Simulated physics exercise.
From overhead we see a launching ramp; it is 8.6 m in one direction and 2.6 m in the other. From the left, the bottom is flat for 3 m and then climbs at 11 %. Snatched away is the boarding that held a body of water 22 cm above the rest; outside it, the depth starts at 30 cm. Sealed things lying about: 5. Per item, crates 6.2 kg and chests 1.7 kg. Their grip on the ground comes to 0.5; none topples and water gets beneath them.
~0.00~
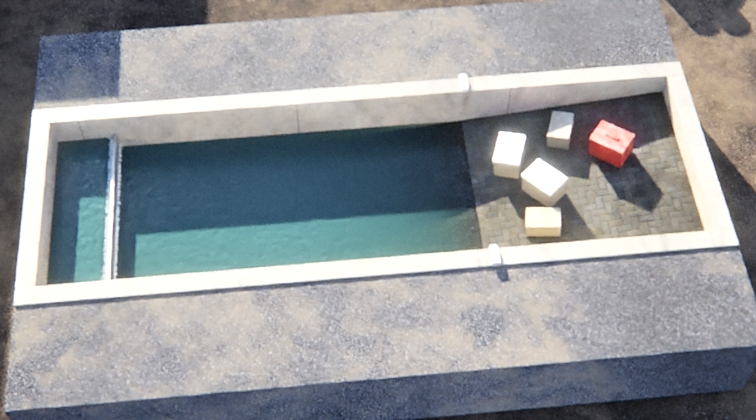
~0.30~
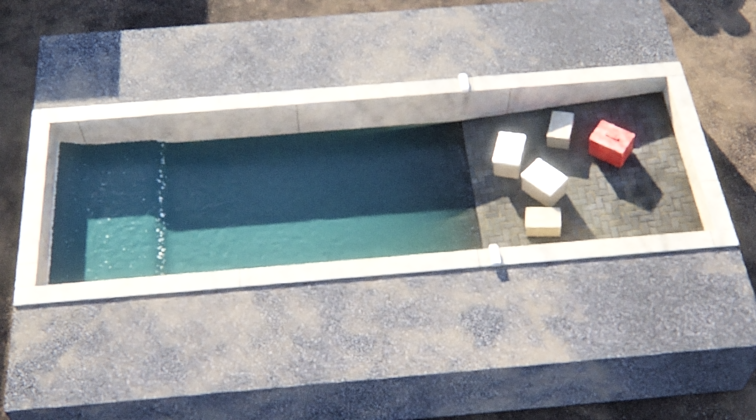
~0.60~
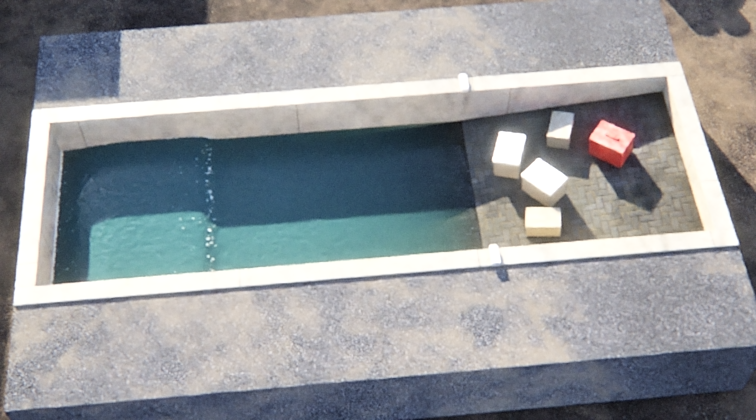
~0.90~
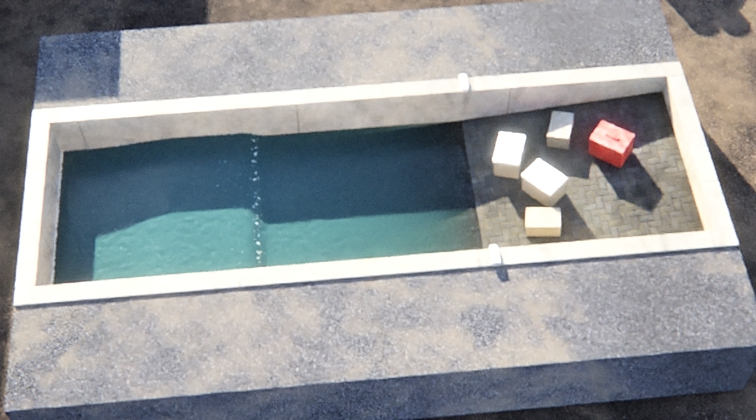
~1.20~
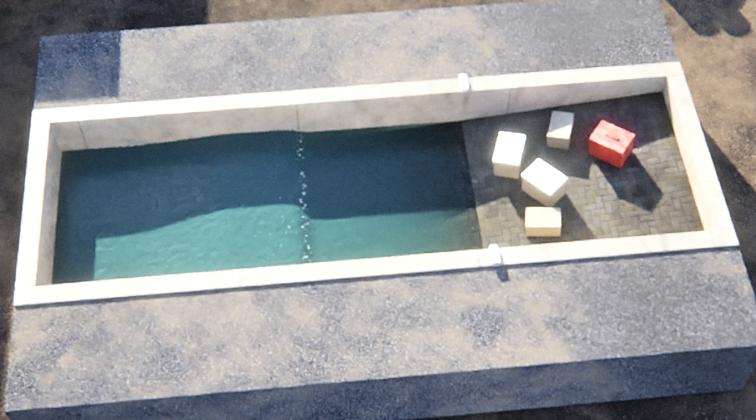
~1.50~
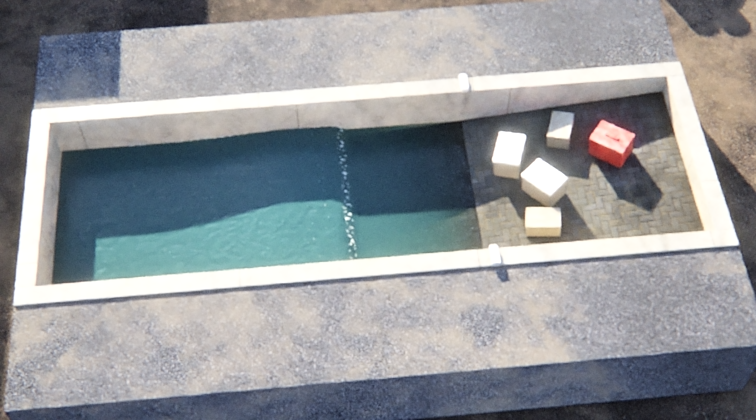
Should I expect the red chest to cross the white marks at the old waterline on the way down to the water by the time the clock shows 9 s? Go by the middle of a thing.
The red chest does not clear the marks in time.
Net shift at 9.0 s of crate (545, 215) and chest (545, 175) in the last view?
The first is 10 cm from its start, the second 200 cm.
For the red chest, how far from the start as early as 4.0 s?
Roughly 0 cm by then.
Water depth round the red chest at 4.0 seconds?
About 1 cm.
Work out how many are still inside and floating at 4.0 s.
Tally: 2 of them.
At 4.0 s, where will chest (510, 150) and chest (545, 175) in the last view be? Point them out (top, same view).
First near (557, 151), second near (600, 171).
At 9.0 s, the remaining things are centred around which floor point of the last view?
Around (487, 186).
After 2.1 s the red chest is near (615, 136), 0.0 m from its start, aground; 0 of 5 are over the mark; 0 afloat.
After 4.0 s the red chest is near (615, 136), 0.0 m from its start, aground; 0 of 5 are over the mark; 2 afloat.
After 6.3 s the red chest is near (602, 142), 0.2 m from its start, aground; 1 of 5 are over the mark; 2 afloat.
After 9.0 s the red chest is near (599, 144), 0.2 m from its start, aground; 2 of 5 are over the mark; 2 afloat.
